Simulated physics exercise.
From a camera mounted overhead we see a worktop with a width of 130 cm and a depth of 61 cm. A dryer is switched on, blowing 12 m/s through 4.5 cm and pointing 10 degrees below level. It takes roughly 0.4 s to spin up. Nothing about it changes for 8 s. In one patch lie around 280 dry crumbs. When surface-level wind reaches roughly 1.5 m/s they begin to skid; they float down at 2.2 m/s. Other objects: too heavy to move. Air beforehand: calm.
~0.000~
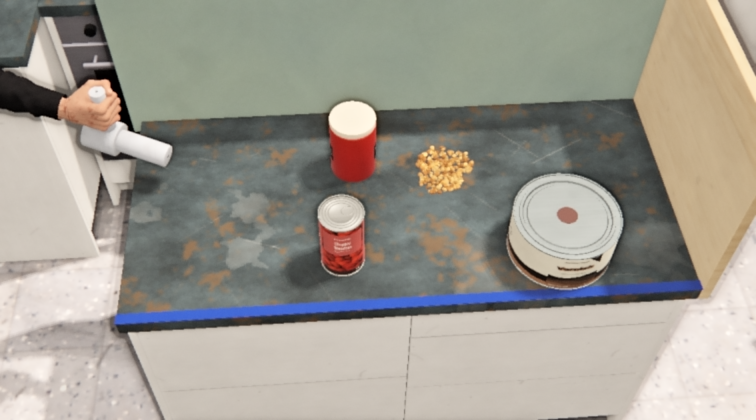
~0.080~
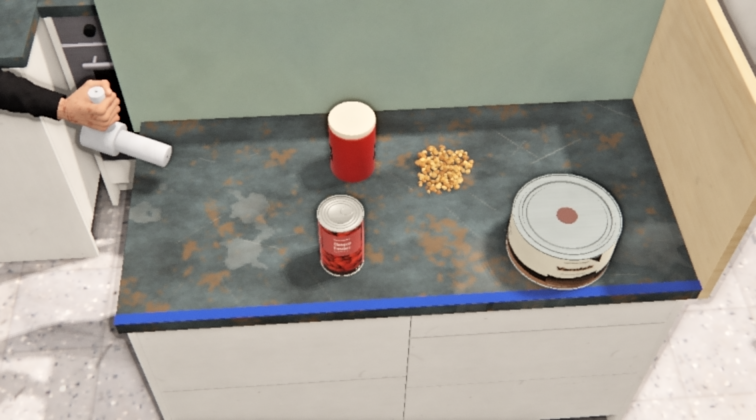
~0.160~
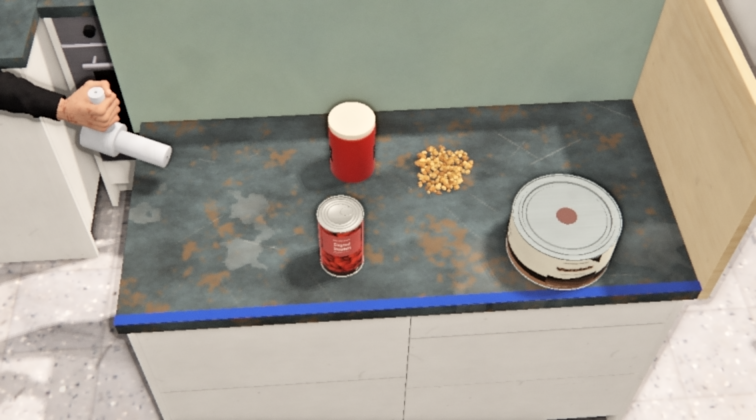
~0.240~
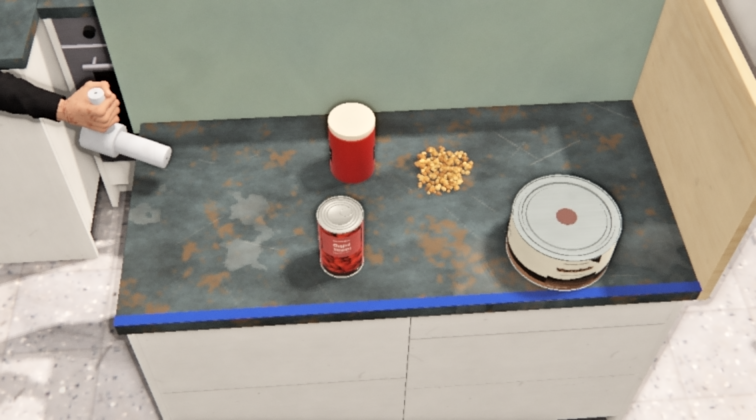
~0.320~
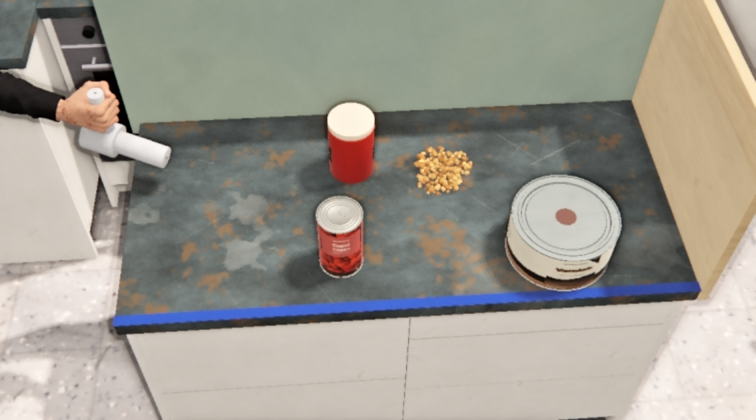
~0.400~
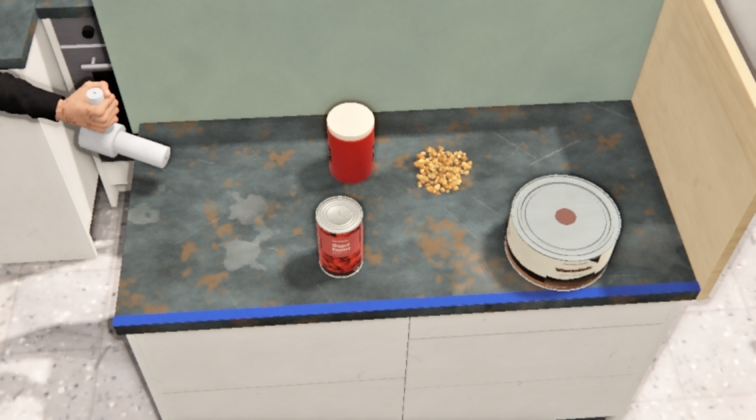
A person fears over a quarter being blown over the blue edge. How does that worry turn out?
It does not come true.
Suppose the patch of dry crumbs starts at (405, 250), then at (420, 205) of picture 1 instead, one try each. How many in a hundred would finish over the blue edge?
First try about 80 per cent, second about 25 per cent.
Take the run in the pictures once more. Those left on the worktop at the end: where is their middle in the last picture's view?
Their middle sits at about (567, 155) in the last picture.
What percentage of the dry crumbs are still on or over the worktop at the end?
About 100 percent of them remain.
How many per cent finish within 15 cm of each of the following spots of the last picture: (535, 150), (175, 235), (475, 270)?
10 %, 0 %, 0 %.
After 1.6 s the count stands so, 0 % are over the blue edge; the middle of those still in play is near (477, 166).
After 2.6 s the count stands so, 1 % are over the blue edge; the middle of those still in play is near (523, 161).
After 4.4 s the count stands so, 1 % are over the blue edge; the middle of those still in play is near (546, 159).
After 8.0 s, at the end, 2 % are over the blue edge; the middle of those still in play is near (567, 155).
